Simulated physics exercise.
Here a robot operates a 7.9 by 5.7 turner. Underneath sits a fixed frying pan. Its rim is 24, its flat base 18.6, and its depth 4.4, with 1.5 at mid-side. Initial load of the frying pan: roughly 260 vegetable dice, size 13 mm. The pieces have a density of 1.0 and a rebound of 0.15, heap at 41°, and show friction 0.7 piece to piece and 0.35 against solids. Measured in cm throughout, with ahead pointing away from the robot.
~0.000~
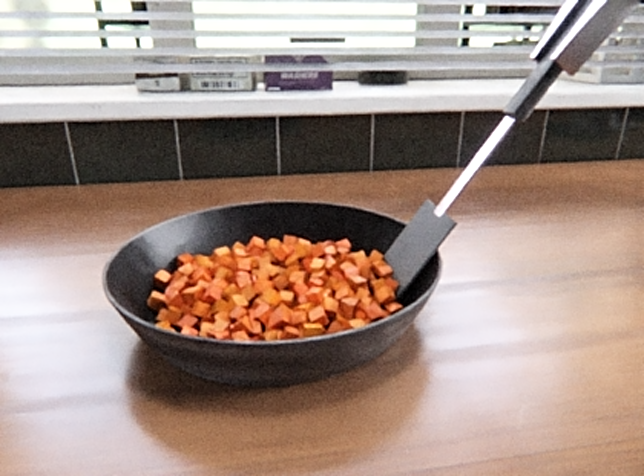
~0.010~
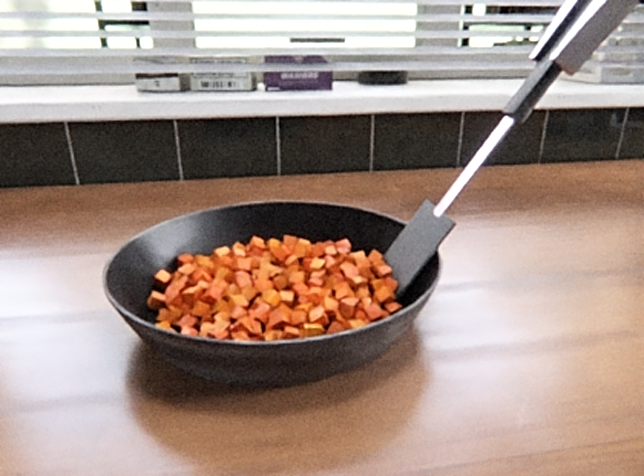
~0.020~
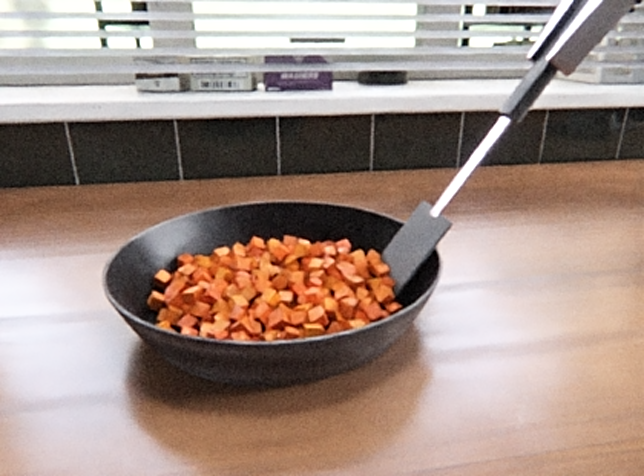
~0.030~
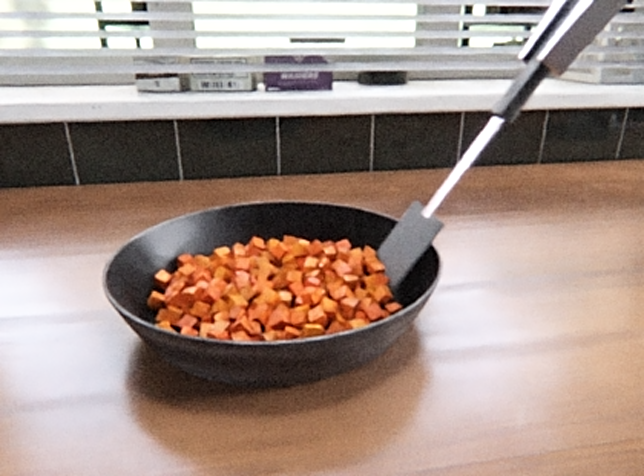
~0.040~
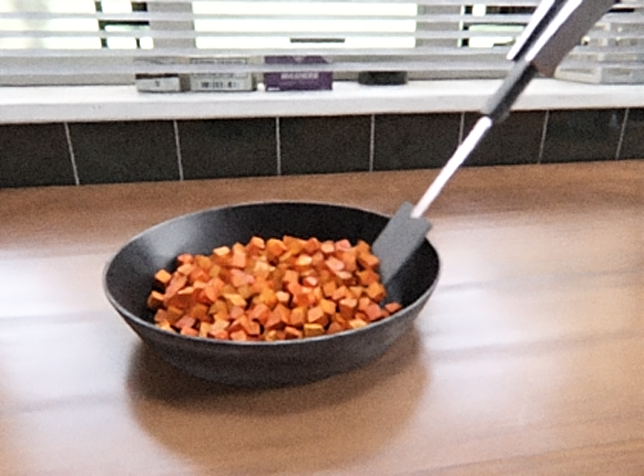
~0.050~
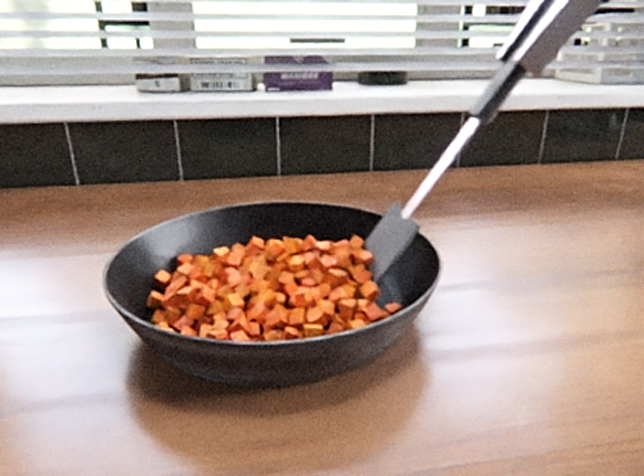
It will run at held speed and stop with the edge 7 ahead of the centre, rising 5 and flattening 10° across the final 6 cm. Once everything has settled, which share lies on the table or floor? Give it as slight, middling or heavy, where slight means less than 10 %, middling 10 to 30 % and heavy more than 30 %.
Middling.
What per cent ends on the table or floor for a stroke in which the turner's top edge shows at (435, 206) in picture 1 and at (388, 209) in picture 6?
Off the vessel, on the table or floor: Some 20 percent.
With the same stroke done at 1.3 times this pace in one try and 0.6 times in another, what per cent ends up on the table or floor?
20 and 5 %.
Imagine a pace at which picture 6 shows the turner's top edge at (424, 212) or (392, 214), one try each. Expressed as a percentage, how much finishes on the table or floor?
I'd estimate some 5 and 20 in a hundred.
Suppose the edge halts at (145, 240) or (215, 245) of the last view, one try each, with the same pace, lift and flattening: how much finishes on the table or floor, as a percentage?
First try roughly 20 percent, second roughly 15 percent.
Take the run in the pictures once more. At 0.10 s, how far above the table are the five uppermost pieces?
Height: Approx. 6 cm.
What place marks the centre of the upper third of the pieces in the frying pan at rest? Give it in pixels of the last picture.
(171, 287).
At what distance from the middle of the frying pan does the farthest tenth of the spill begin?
That works out to near 30 cm.
After 0.10 s, sloping 55°, highest piece 6 above the table; 257 in the frying pan.
After 0.14 s, sloping 52°, highest piece 9 above the table; 257 in the frying pan.
After 0.37 s, sloping 45°, highest piece 5 above the table; 219 in the frying pan, 38 on the table or floor.
After 1.42 s, sloping 45°, highest piece 5 above the table; 219 in the frying pan, 38 on the table or floor.
At rest, 219 in the frying pan, 38 on the table or floor. That is 15 % on the table or floor.
